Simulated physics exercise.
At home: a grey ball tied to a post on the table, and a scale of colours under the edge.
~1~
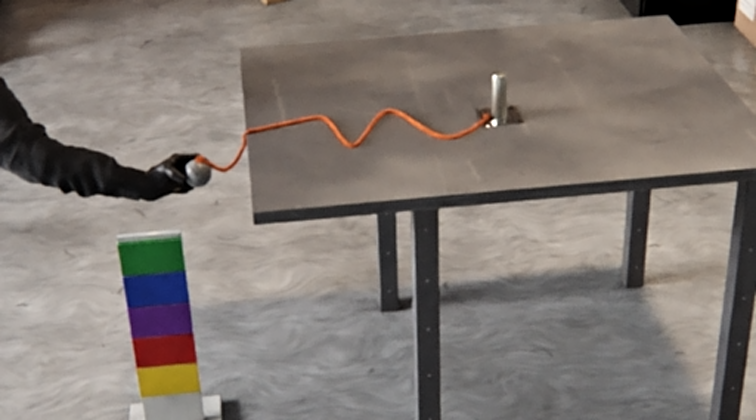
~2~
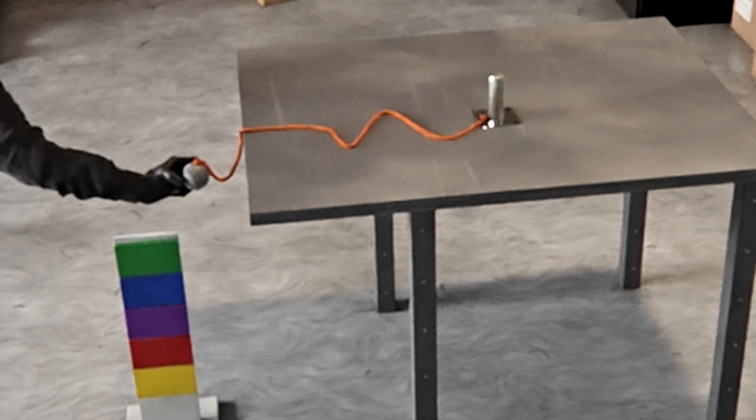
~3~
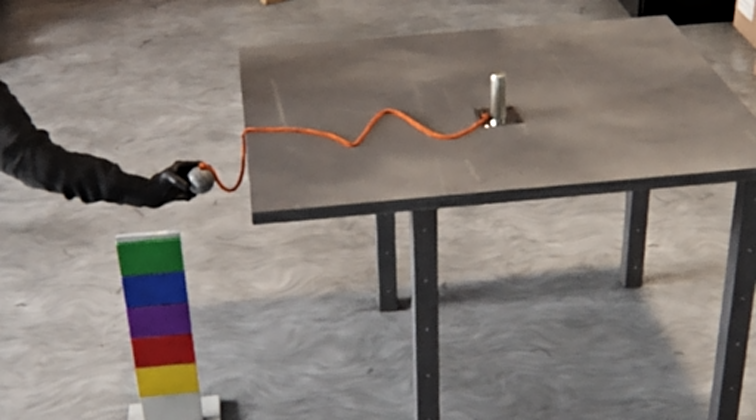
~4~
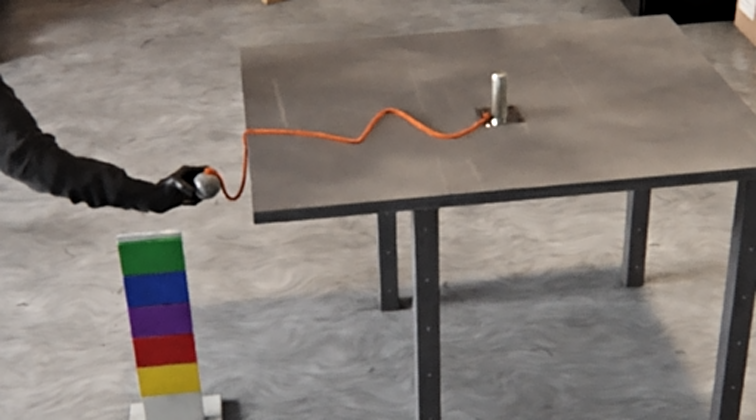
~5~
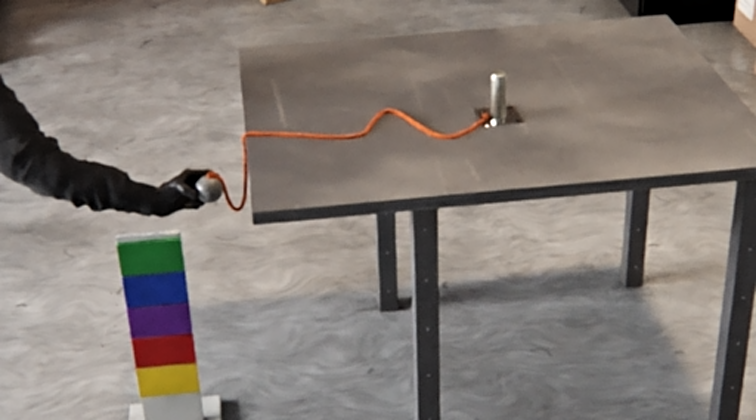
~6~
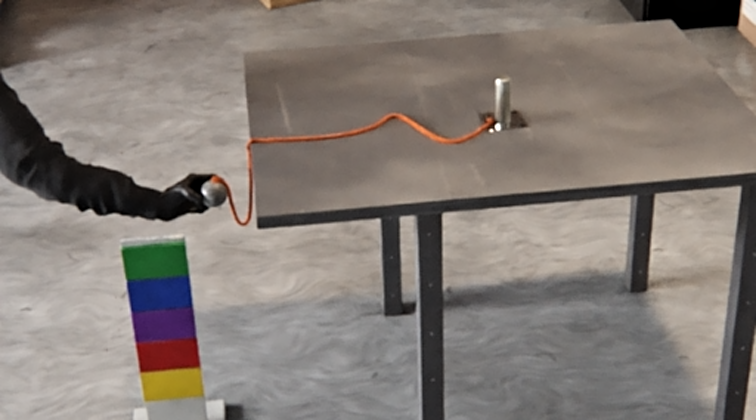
Gloved hand holding a grey ball on an orange cord lowers it slightly beside a table, the slack straightening across the tabletop.
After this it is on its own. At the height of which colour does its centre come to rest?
Its centre hangs level with the red band.
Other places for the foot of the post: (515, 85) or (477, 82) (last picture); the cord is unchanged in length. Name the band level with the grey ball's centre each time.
In that order: Purple; red.
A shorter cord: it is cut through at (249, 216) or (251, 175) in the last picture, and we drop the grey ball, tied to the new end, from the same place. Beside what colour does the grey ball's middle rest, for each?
In that order: Blue; green.
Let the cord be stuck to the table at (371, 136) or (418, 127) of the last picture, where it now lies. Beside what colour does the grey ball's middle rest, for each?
One after the other, blue; purple.
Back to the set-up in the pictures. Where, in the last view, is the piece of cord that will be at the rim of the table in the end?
The one at (318, 138).
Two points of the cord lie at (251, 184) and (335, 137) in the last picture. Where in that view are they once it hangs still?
Near (259, 242) and (267, 142).
A little later, ball near (229, 325); level with purple.
Next, ball near (287, 338); level with red.
Later still, ball near (261, 349); level with red.
When it is over, ball near (271, 348); level with red. Its middle rests at the red band.
